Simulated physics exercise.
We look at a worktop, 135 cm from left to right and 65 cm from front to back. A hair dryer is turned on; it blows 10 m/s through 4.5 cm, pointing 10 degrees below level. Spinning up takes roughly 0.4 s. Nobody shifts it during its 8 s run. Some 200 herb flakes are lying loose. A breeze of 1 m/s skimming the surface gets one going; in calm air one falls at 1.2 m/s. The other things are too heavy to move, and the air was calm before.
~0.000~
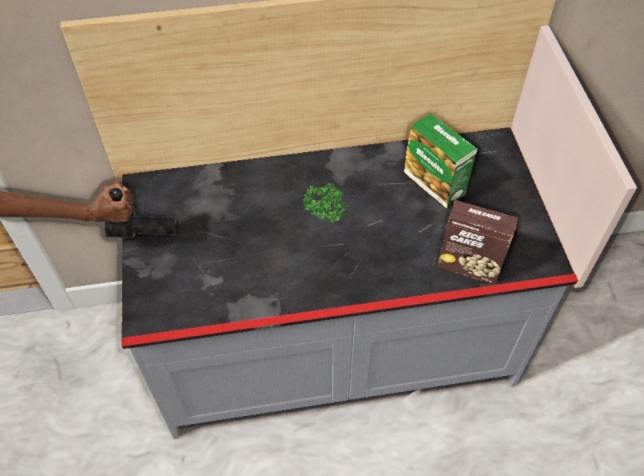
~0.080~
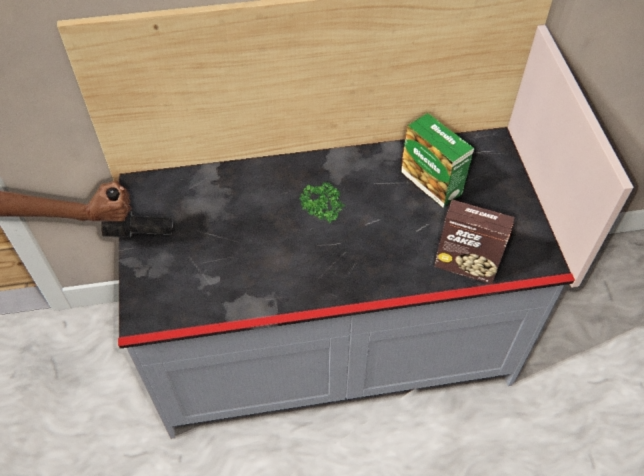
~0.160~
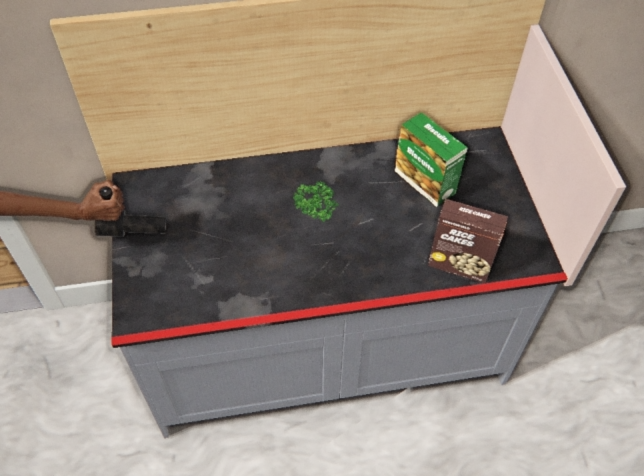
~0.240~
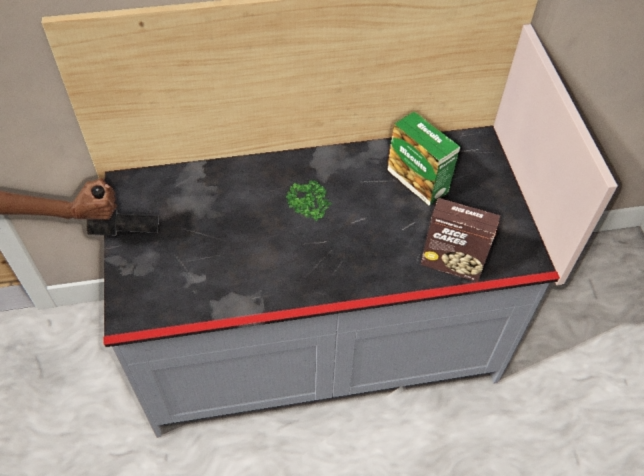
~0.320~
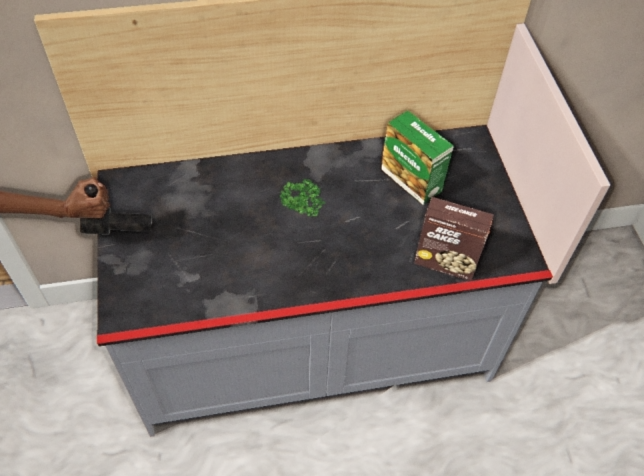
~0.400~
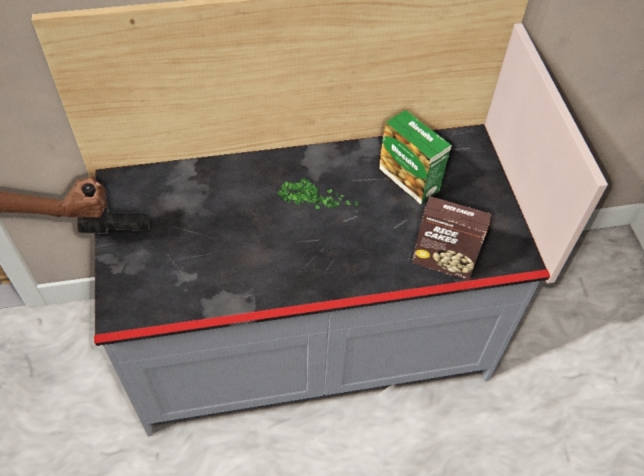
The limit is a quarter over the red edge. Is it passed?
Answer: No.
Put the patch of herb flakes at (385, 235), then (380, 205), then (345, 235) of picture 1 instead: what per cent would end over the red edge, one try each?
In turn about 60 %, 10 %, 60 %.
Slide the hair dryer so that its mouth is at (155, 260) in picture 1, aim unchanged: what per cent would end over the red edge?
It would be near 0 %.
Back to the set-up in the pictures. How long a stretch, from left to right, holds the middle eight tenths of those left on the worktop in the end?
Roughly 20 cm.
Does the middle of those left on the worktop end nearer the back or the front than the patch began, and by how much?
To the back, by about 15 cm.
After 1.6 s the count stands so, 0 % are over the red edge; the middle of those still in play is near (395, 147).
After 2.6 s the count stands so, 0 % are over the red edge; the middle of those still in play is near (400, 148).
After 4.4 s the count stands so, 2 % are over the red edge; the middle of those still in play is near (406, 146).
After 8.0 s, at the end, 2 % are over the red edge; the middle of those still in play is near (409, 145).
